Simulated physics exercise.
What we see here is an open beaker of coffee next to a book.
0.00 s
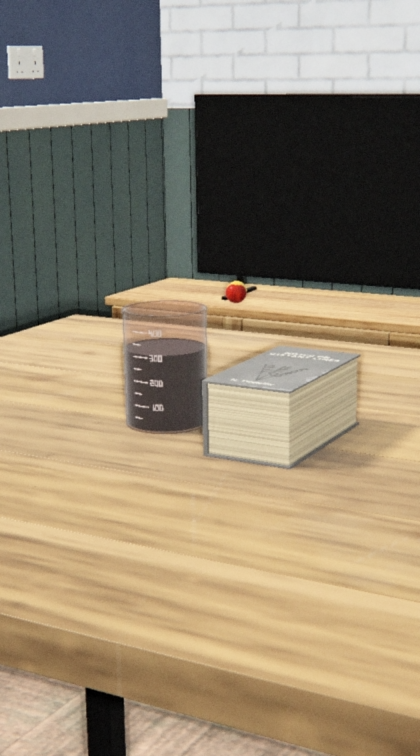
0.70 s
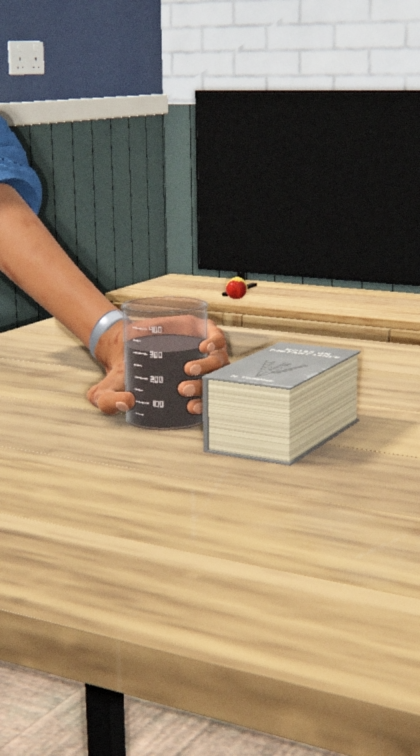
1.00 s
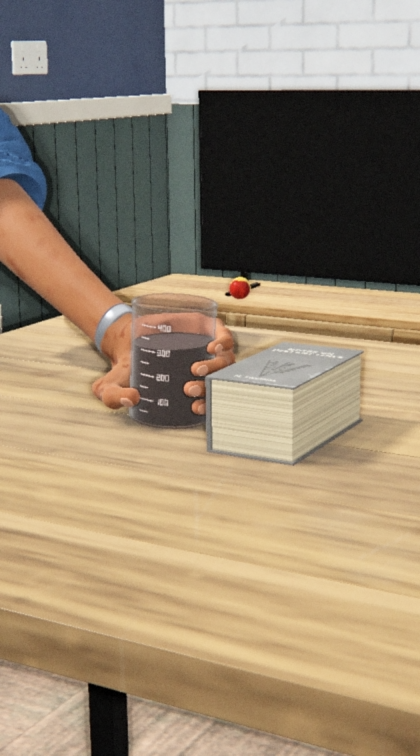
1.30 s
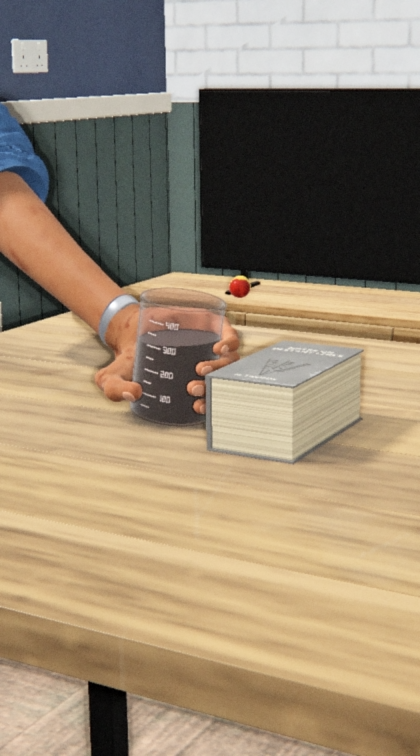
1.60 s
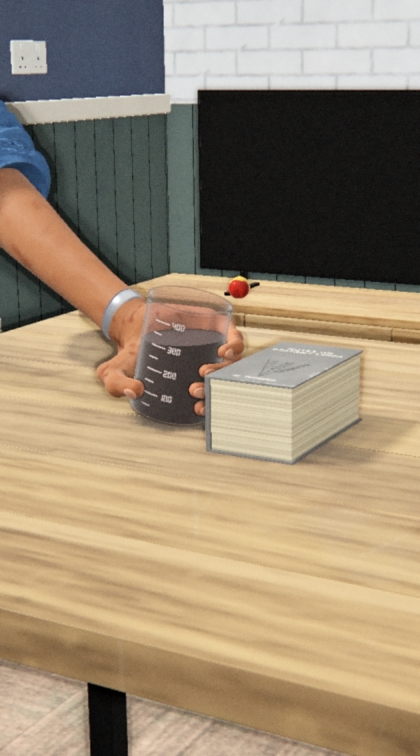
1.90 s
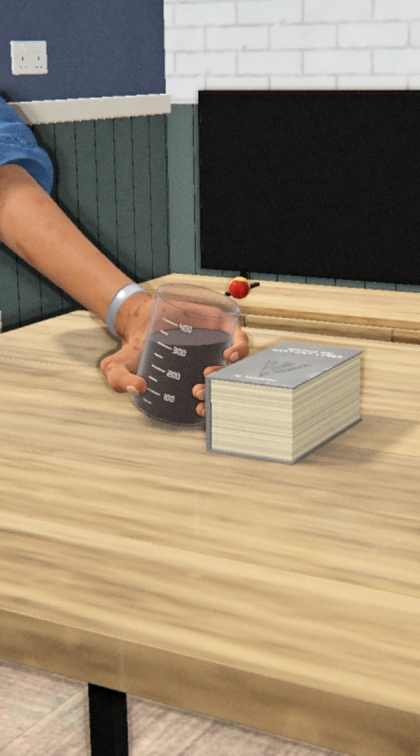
On a wooden table in a room with green panelling, a clear beaker of dark liquid stands upright beside a thick grey book. A hand reaches in from the left and grips the beaker, then gradually tilts it to the right, its top leaning towards the book while the book stays put.
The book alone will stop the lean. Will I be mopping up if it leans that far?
No. No mess.
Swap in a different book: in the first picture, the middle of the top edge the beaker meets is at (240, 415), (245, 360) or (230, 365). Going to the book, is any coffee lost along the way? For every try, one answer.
In turn: Wets the top, copes, holds.
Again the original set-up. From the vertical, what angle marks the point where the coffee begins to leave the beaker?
At 45 degrees or so.
After 2.5 s, the beaker leans by about 25°; nothing has left it.
After 3.1 s, the beaker leans by about 30°; nothing has left it.
After 4.5 s, the beaker leans by about 30°, against the book; nothing has left it.
